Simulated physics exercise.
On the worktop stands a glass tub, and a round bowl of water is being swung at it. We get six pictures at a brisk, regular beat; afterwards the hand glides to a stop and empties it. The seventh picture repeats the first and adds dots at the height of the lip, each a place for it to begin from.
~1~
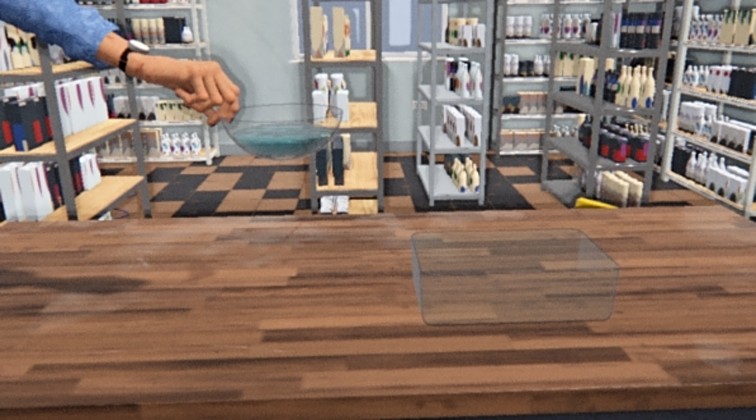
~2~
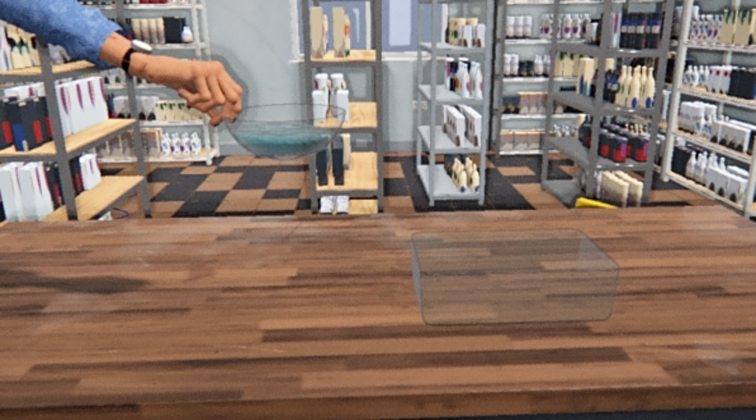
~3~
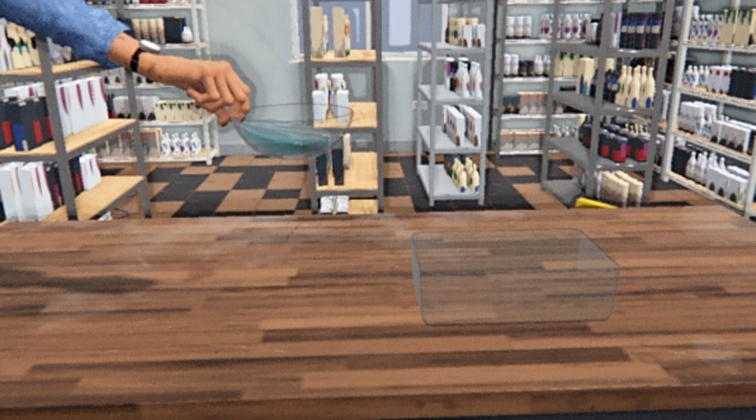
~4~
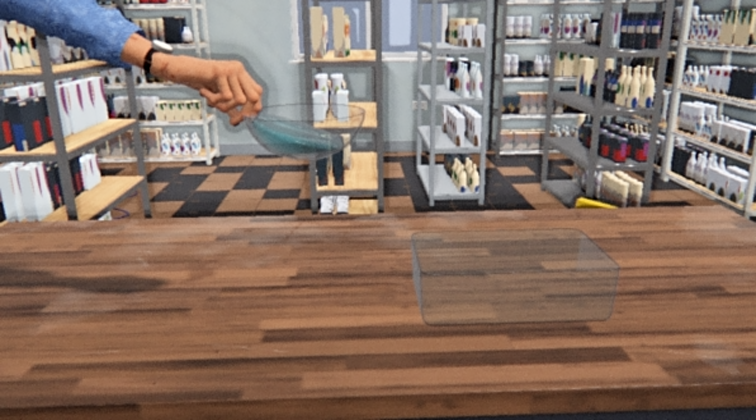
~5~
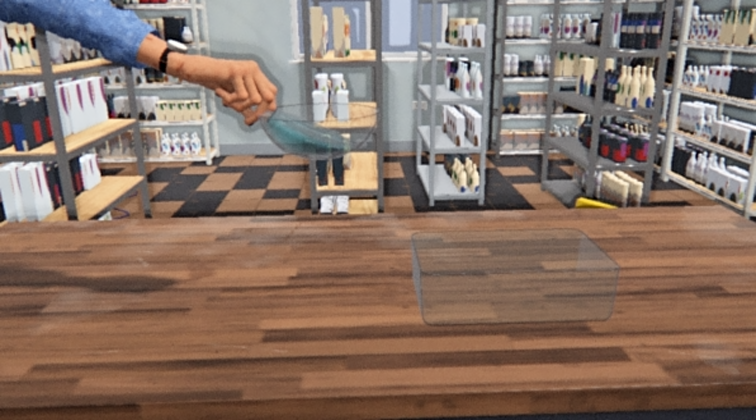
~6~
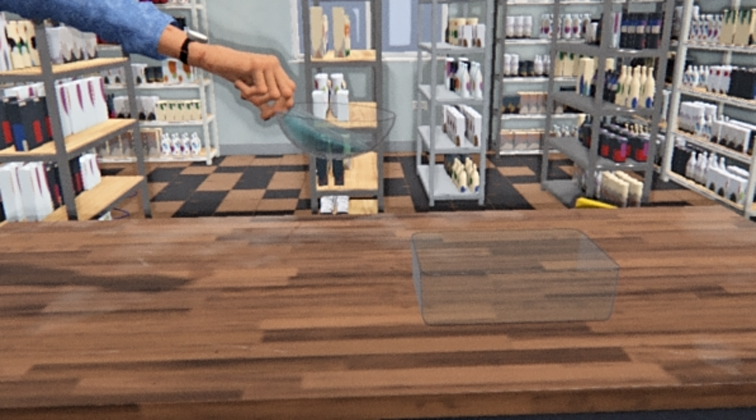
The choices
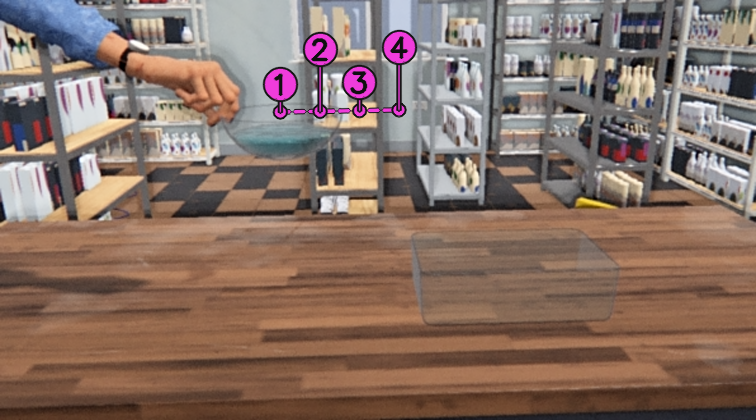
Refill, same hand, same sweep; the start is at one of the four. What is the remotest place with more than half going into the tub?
It is 1.
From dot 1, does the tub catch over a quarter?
Yes.
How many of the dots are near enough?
All of them.
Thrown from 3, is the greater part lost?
No, that is safe.
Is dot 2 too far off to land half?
No.
On the marked copy, 1 at (280, 112); 2 at (320, 111); 3 at (359, 110); 4 at (399, 109).
With 1, about 67 % lands in the tub, 25 % falls short and 8 % goes beside or beyond.
With 2, about 83 % lands in the tub, 8 % falls short and 9 % goes beside or beyond.
With 3, about 82 % lands in the tub, 3 % falls short and 15 % goes beside or beyond.
With 4, about 87 % lands in the tub, 7 % falls short and 7 % goes beside or beyond.
